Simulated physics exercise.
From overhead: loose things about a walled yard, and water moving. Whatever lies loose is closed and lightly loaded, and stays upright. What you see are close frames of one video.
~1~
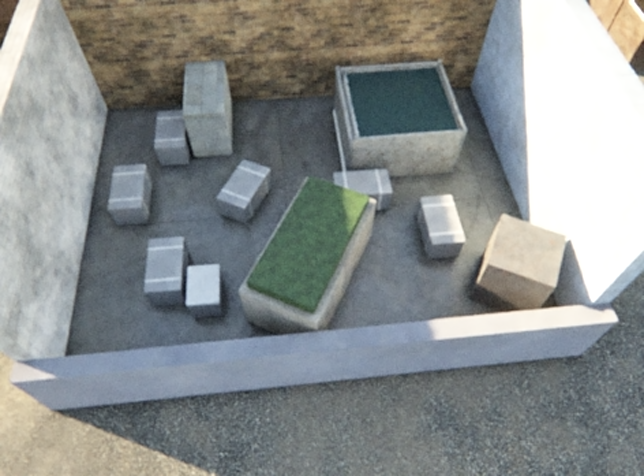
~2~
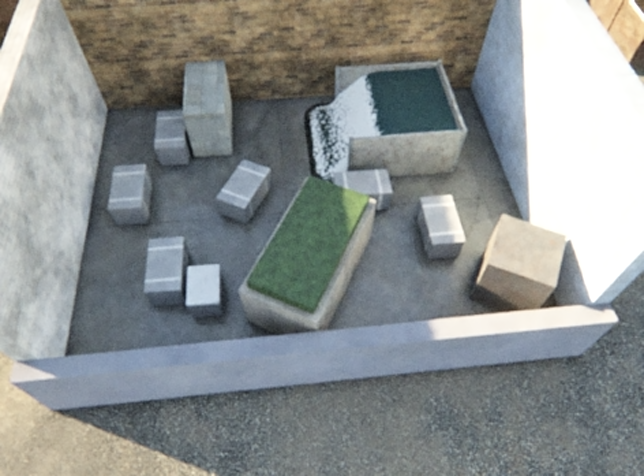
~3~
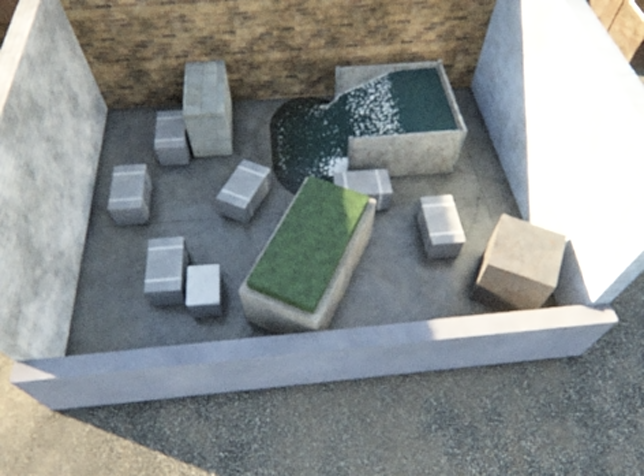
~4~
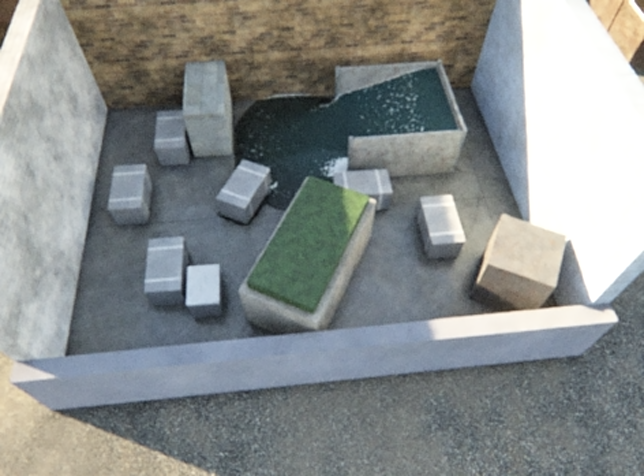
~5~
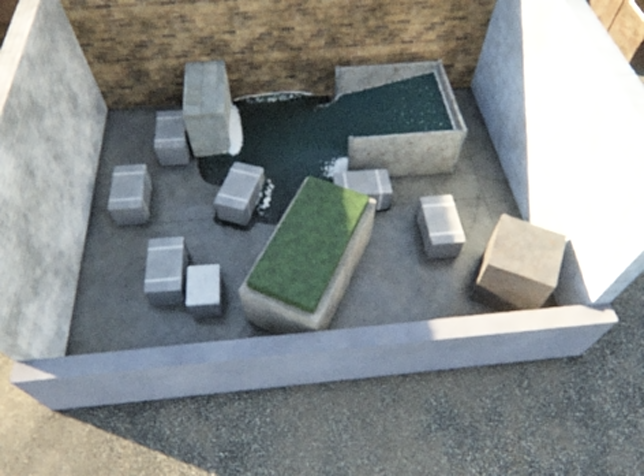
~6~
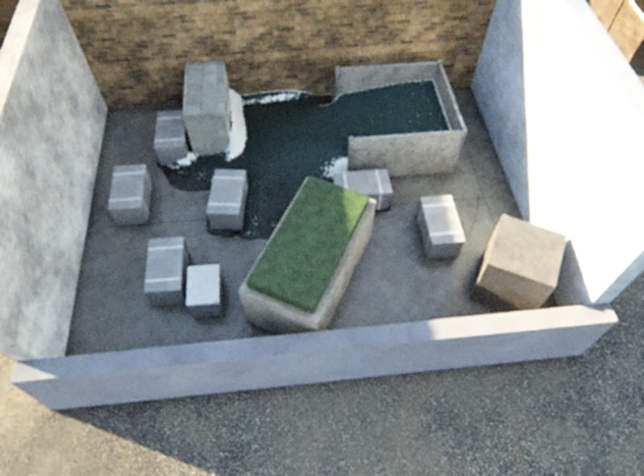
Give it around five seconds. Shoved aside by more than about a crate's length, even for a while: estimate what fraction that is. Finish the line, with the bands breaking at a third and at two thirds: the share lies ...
The share lies at two thirds or above.
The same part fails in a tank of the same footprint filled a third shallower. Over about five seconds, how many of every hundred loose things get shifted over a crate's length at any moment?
Close to 60 in a hundred, give or take.
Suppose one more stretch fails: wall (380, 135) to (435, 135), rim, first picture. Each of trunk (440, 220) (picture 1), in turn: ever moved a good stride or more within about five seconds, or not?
For that one: Yes.
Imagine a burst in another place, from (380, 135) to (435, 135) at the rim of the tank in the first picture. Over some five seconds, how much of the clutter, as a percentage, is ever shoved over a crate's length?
About 30 %.
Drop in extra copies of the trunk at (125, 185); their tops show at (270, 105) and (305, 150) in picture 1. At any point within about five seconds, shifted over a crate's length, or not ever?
Listed in order: Shoved clear, then shoved clear.
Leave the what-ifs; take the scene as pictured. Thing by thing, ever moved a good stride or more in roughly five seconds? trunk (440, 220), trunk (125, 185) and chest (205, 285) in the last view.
The first one stayed within range, the second traveled far and the third traveled far.
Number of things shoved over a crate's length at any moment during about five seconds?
Exactly 5.
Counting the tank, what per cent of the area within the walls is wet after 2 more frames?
Something close to 35 per cent.
A moment on, 1 of 7 are well off their spots; 0 afloat.
Next, 4 of 7 are well off their spots; 2 afloat.
Later, 4 of 7 are well off their spots; 5 afloat.
In the end, 3 of 7 are well off their spots, and 5 have been at some point; 5 afloat.
